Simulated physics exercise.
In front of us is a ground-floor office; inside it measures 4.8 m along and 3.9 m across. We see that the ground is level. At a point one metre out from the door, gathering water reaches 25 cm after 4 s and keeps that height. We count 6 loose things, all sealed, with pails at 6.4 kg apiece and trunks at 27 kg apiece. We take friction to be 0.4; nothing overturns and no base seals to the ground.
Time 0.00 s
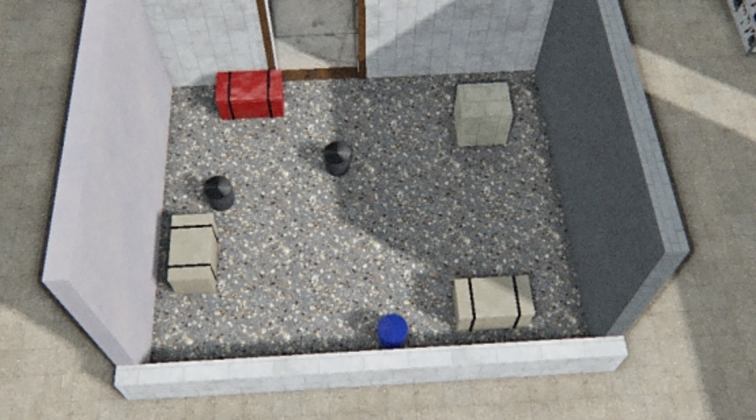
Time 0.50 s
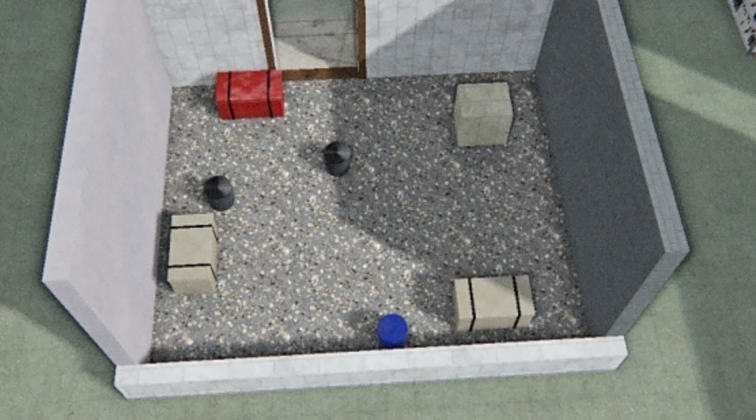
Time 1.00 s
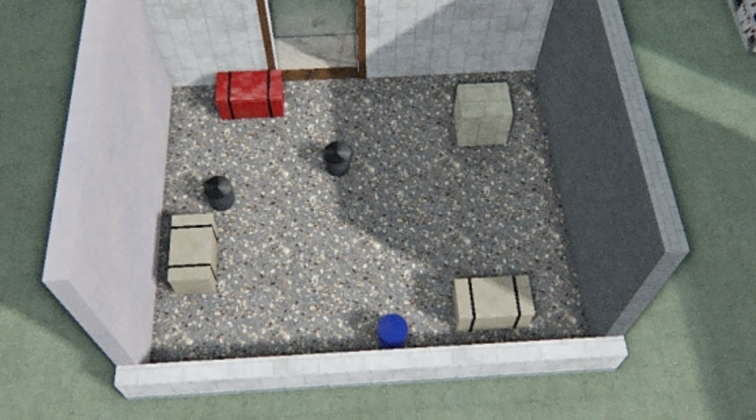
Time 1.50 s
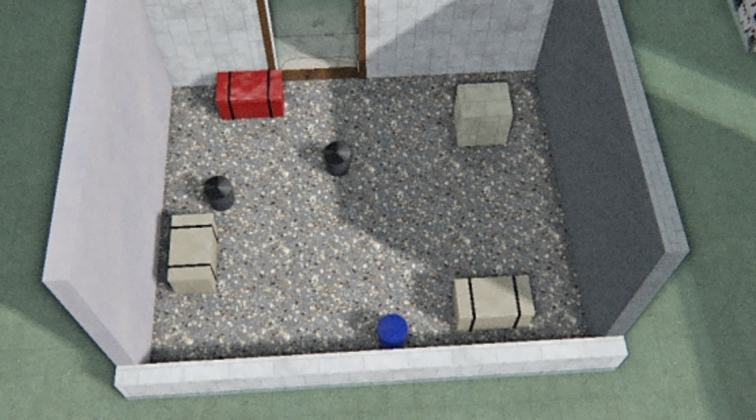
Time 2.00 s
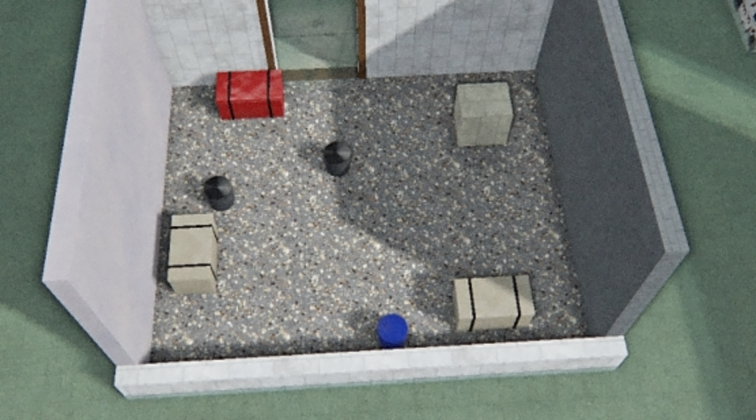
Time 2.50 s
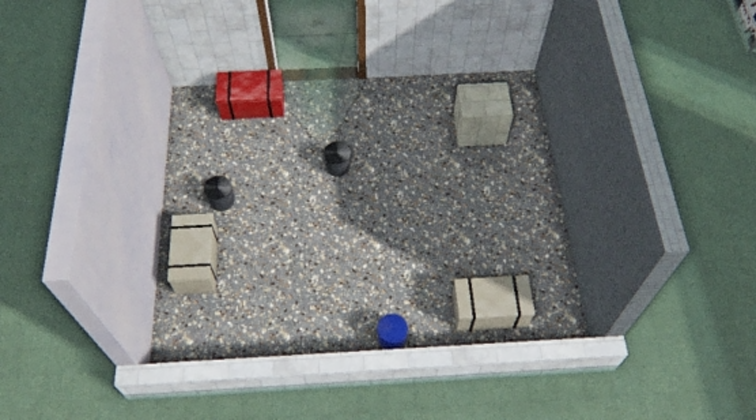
A ground-floor office with a speckled floor is seen from high above its low front wall by a still camera. A red trunk sits left of the back doorway, two dark pails and a pale trunk at left, a pale block and another pale trunk at right, and a blue pail at the front. Greenish water covers the paving outside, then spreads thinly through the doorway, while the objects stay put.
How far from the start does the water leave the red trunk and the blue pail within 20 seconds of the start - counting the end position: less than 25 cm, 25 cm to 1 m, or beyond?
The red trunk goes a long way, the blue pail goes a long way.
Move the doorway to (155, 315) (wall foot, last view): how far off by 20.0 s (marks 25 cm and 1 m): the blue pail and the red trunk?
What you'd see is the blue pail wanders off a long way and the red trunk wanders off a long way.
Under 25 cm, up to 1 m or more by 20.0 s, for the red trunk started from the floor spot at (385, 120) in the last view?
In that run it wanders far off.
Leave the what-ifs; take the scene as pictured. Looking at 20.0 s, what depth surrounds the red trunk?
Near 17 cm deep.
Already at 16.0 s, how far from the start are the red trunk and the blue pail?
About 250 and 300 cm.
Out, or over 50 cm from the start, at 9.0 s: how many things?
Count then: 2.
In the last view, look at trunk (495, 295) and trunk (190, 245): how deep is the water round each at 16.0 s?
Around 12 cm and 13 cm.
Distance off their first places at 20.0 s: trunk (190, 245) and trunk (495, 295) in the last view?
First 100 cm, then 150 cm.
After 4.0 s the red trunk is near (249, 85), 0.0 m from its start, aground; the blue pail is near (393, 328), 0.0 m from its start, aground; 0 afloat.
After 9.0 s the red trunk is near (240, 88), 0.1 m from its start, aground; the blue pail is near (475, 296), 1.0 m from its start, afloat; 3 afloat.
After 16.0 s the red trunk is near (244, 257), 2.4 m from its start, afloat; the blue pail is near (399, 94), 3.1 m from its start, afloat; 6 afloat.
After 20.0 s the red trunk is near (189, 166), 1.4 m from its start, afloat; the blue pail is near (438, 77), 3.3 m from its start, afloat; 6 afloat.
